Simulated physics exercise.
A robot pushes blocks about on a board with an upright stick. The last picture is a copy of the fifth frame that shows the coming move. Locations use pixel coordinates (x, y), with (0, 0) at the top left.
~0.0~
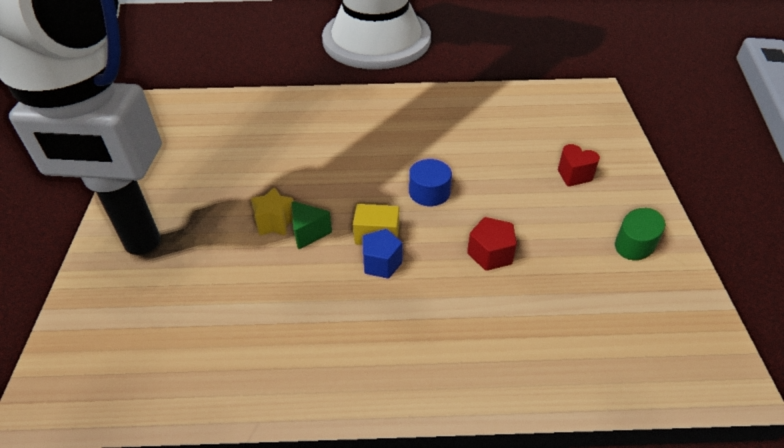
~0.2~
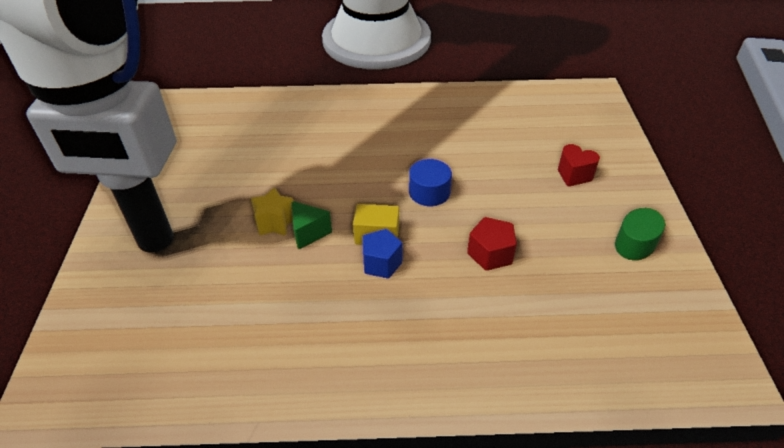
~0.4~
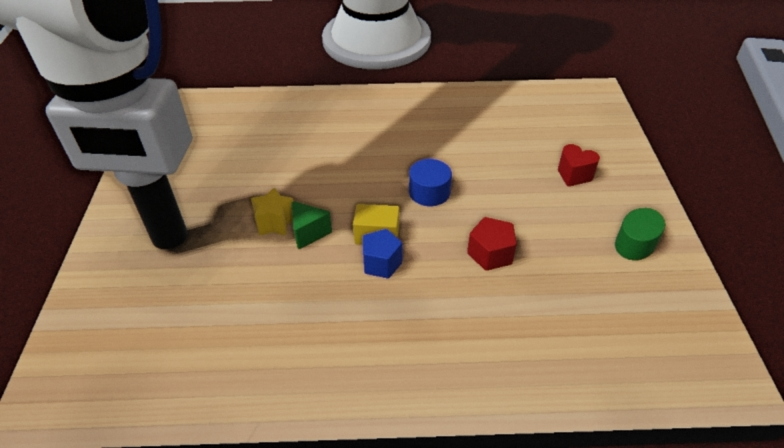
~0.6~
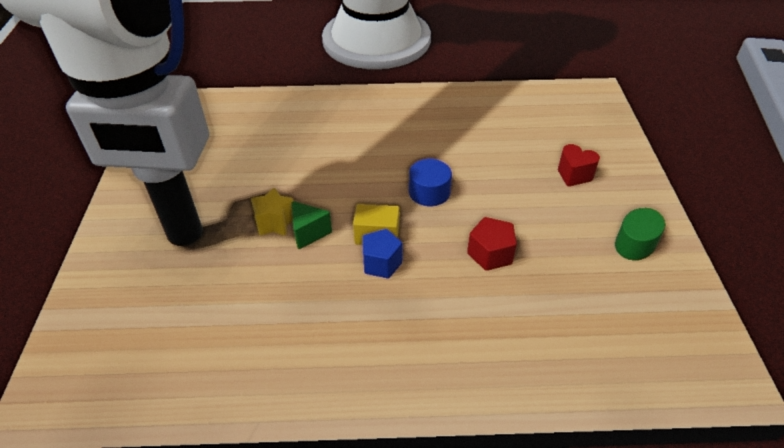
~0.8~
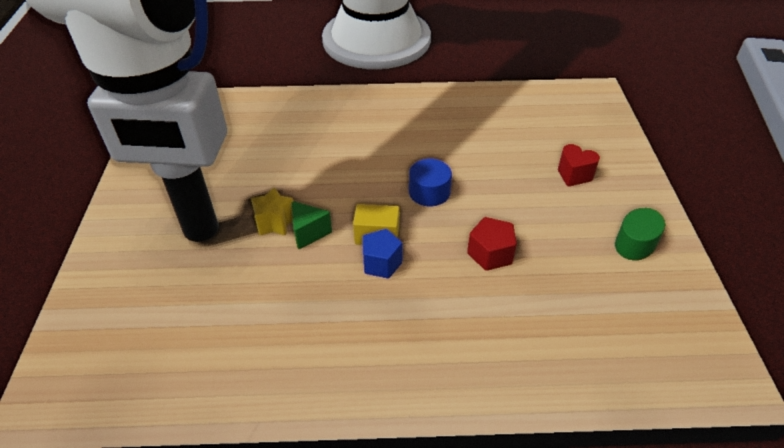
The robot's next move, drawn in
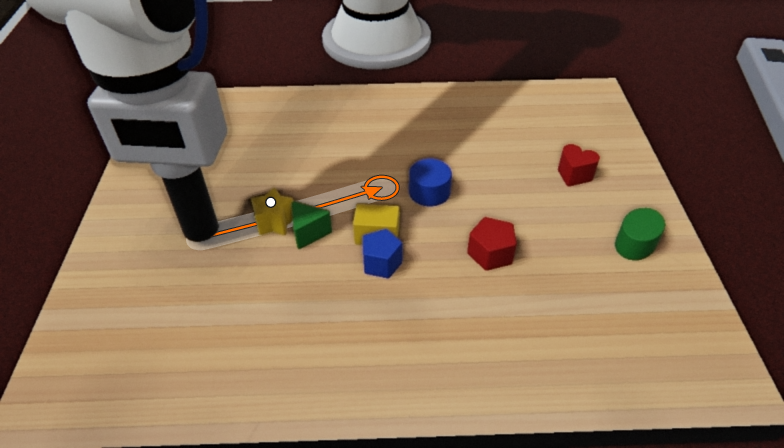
The video shows a robot arm with a dark upright stick moving steadily right across the left side of a wooden board, nearing a yellow star, while the star and the other red, blue, green and yellow blocks stay still.
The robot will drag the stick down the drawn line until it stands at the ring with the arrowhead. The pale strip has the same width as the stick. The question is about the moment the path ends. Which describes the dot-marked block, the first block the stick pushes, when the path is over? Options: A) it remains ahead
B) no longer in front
Answer: A.
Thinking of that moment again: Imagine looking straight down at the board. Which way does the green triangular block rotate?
The answer is clockwise.
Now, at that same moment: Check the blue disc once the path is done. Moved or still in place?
The blue disc will not stay where it is.
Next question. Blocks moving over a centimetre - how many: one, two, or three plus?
By the end of the path, three or more blocks have moved more than about a centimetre.
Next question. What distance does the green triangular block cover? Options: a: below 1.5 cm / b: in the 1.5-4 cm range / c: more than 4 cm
Answer: B.
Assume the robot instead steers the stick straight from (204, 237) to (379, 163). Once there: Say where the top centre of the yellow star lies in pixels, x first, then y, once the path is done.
Close to (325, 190).
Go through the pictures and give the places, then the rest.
In the first picture, tip of the stick at (143, 242), middles of tops, yellow star at (271, 202), green triangular block at (306, 213), yellow rectangle at (376, 215), blue disc at (431, 172).
In the second picture, stick at (156, 240), nothing pushed.
In the third picture, stick at (170, 237), nothing pushed.
In the fourth picture, stick at (185, 233), nothing pushed.
In the fifth picture, stick at (201, 229), yellow star at (271, 202), green triangular block at (306, 213), yellow rectangle at (376, 215), blue disc at (431, 172).
The line goes in a line from (204, 237) to (382, 188); the dot is on the yellow star.
What follows on the original path. One third of the way, stick at (266, 213); yellow star at (296, 196); green triangular block at (315, 215), turned 35° clockwise.
Two thirds of the way, stick at (326, 196); yellow star at (356, 180); green triangular block at (326, 215), turned 75° clockwise.
At the end, stick at (381, 180); yellow star at (411, 164); green triangular block at (326, 215), turned 75° clockwise; yellow rectangle unmoved; blue disc at (449, 172).
